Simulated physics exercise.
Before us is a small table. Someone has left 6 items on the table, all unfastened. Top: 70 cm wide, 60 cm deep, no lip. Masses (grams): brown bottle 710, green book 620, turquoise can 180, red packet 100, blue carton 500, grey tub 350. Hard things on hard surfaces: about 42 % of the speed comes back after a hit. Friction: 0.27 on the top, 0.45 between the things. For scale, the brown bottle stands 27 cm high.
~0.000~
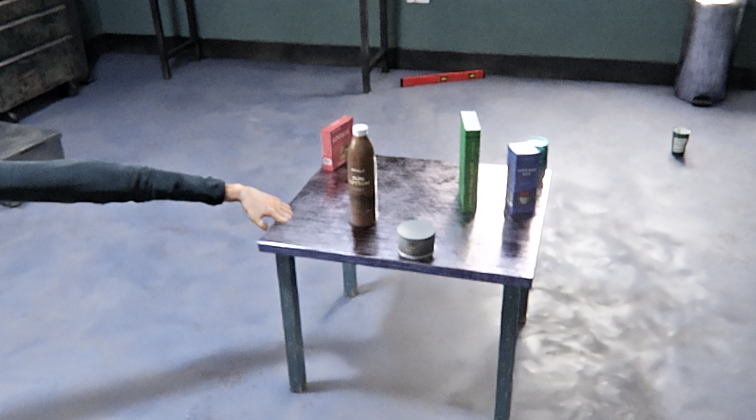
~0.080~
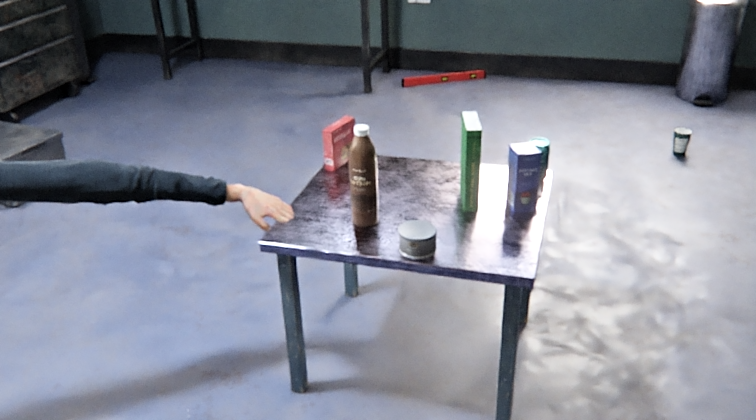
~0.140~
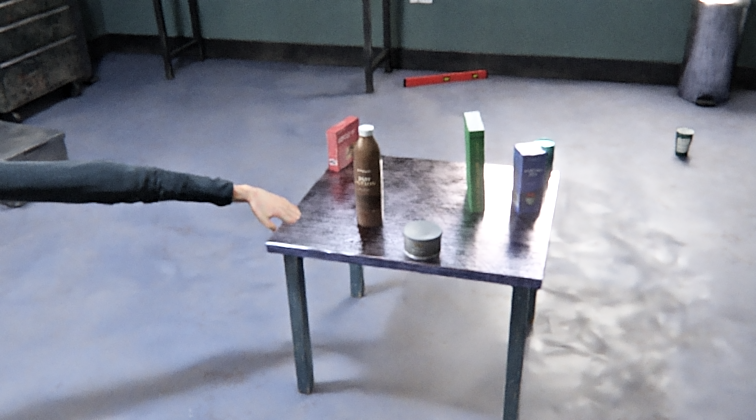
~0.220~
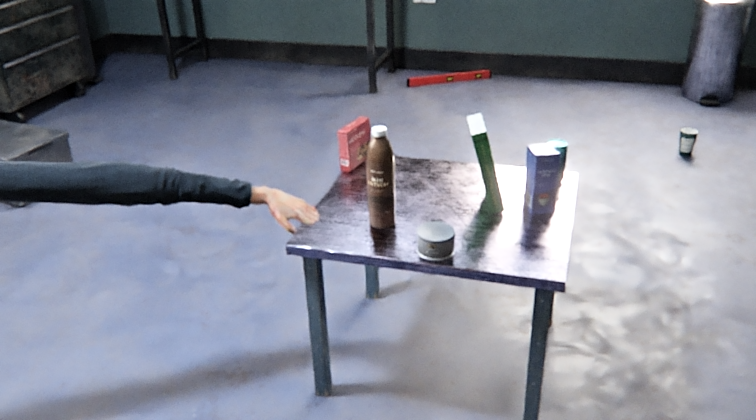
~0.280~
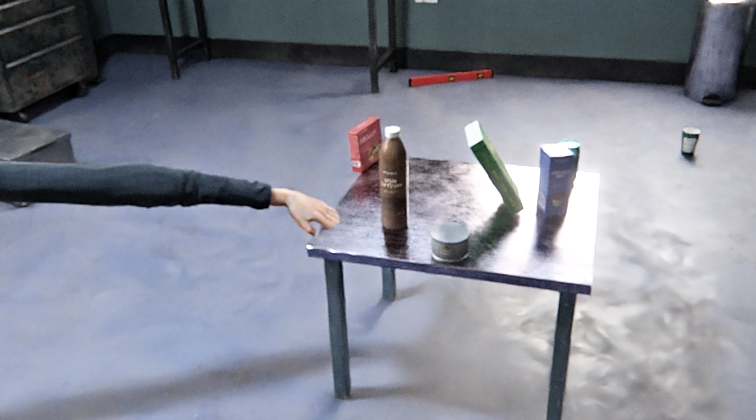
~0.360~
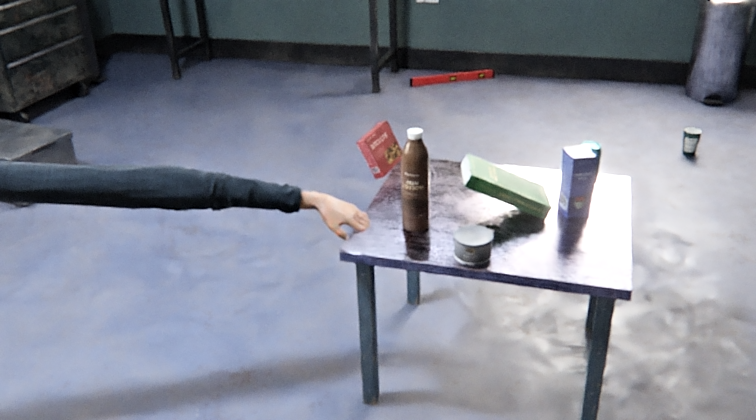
Arm pushing a small table of containers rightward, a green book toppling left and then a red packet tilting behind.
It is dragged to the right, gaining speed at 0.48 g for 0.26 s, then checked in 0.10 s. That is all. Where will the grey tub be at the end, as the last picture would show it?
The grey tub comes to rest near (515, 250).
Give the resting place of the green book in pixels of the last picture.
At about (525, 209).
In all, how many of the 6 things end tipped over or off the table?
2 of them.
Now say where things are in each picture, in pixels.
Grey tub (416, 239); brown bottle (362, 175), in the first picture.
Red packet (340, 143), in the second picture.
Table shifted 2 cm; green book (475, 162) at 3° to upright; blue carton (528, 178), in the third picture.
Table shifted 6 cm; green book (486, 164) at 15° to upright, in the fourth picture.
Table shifted 11 cm; green book (495, 168) at 31° to upright; red packet (366, 145) off the table, in the fifth picture.
Table shifted 20 cm; grey tub (473, 245) shifted 8 cm; brown bottle (415, 180) shifted 8 cm, in the sixth picture.
Around 0.56 s, table shifted 22 cm; green book on its side.
Around 0.76 s, grey tub resting near (515, 250).
Finally (1.2 s), off the table, red packet; on their side or leaning hard on the table, green book; the other 4 still in place (within 5 cm). Final places as that camera would see them, grey tub near (515, 250).
